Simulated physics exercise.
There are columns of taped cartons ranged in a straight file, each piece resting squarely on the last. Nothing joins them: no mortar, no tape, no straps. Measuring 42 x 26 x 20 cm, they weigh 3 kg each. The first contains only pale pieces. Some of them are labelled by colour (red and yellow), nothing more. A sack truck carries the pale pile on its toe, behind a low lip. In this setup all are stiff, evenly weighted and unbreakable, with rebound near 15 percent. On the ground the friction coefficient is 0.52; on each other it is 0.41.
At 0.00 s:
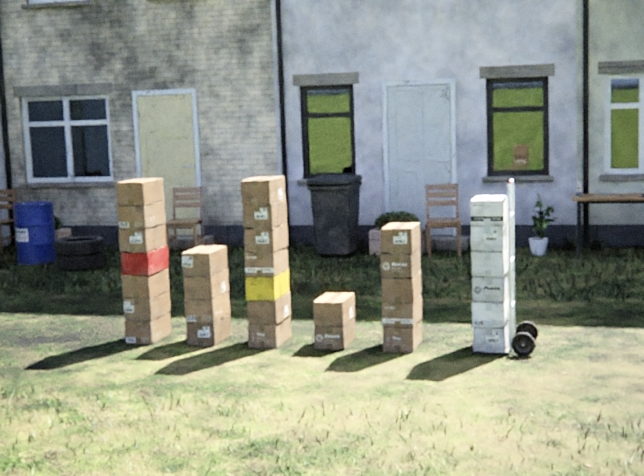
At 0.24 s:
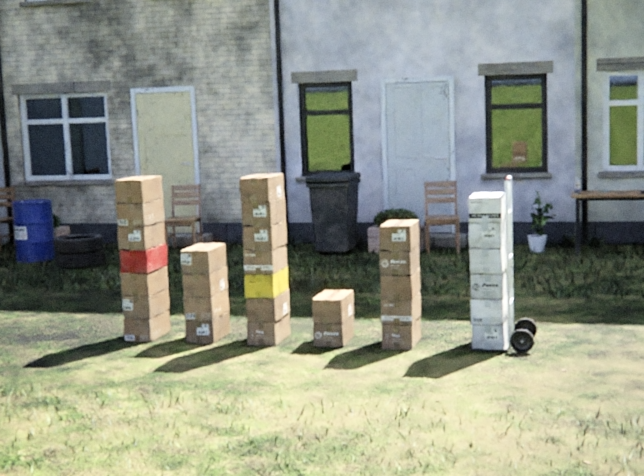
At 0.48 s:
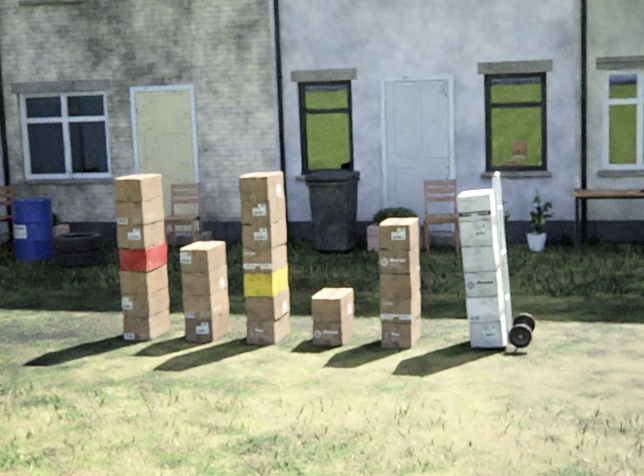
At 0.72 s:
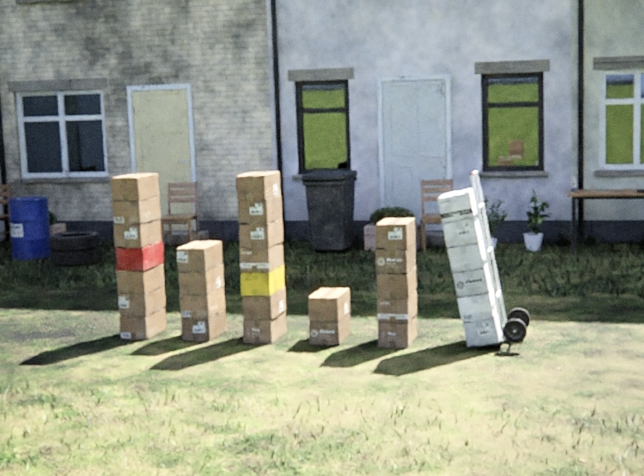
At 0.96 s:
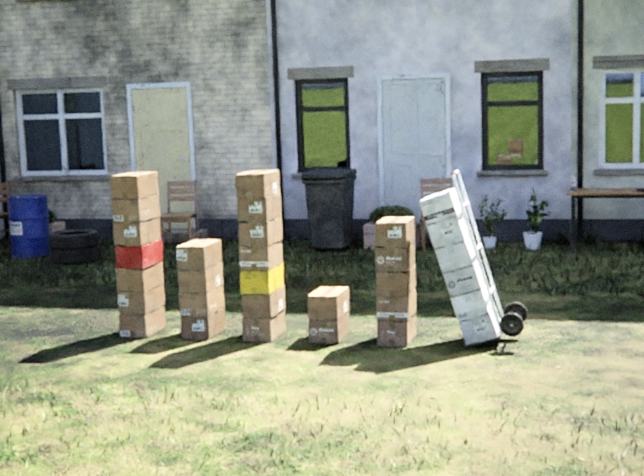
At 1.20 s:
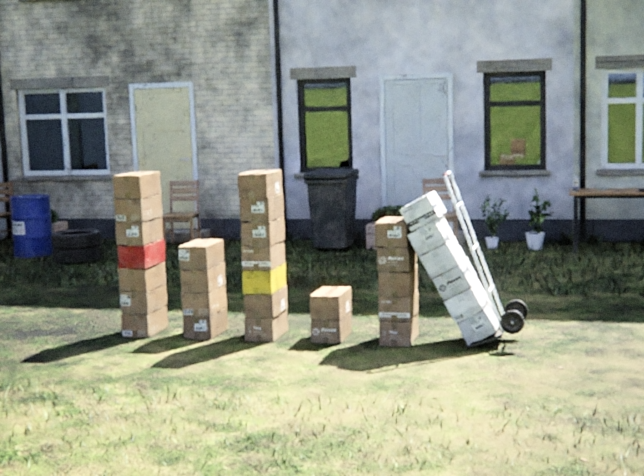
A sack truck loaded with white cartons tilts slowly to the left at the right end of a row of box stacks, seen from across a sunlit lawn facing terraced houses. Five brown stacks of differing heights stand to its left, one with a red carton and another with a yellow one. The white pile leans further with the truck, its upper cartons separating from the frame and reaching the nearest brown stack, while the view shifts very slightly.
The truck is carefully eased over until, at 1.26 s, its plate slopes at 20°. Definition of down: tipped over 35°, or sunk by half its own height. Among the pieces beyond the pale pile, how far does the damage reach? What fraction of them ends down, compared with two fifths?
The fraction down is smaller than two fifths.
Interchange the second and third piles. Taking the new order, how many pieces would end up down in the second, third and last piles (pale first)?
Down per pile: Second 0, third 1, last 0.
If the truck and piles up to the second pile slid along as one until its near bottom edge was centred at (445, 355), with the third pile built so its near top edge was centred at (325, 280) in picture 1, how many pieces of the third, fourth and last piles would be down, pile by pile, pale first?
Counts down - third: 2; fourth: 0; last: 0.
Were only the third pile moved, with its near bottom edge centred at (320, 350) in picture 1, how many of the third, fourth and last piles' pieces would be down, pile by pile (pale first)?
Third 0, fourth 0, last 0 down.
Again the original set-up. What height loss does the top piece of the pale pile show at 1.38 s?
Roughly 10 cm lower.
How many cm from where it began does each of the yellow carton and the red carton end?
Moved: Yellow 0, red 0.
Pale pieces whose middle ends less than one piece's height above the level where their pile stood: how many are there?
Pale pieces: 2.
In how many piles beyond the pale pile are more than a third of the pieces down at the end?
Counted up, you get 1.
By 1.38 s, 0 of the pale pile down; none of the 25 other cartons down, 4 disturbed.
By 1.66 s, 6 of the pale pile down; none of the 25 other cartons down, 5 disturbed.
By 1.88 s, 6 of the pale pile down; 1 of the 25 other cartons down.
By 2.08 s, 6 of the pale pile down; 5 of the 25 other cartons down; yellow carton moved 25 mm.
When it is over (2.6 s), 6 of the pale pile down; 4 of the 25 other cartons down; yellow carton moved 36 mm; red carton unmoved. That is 16 per cent. In pixels of the last frame, middles, yellow carton near (260, 278), red carton near (142, 254).
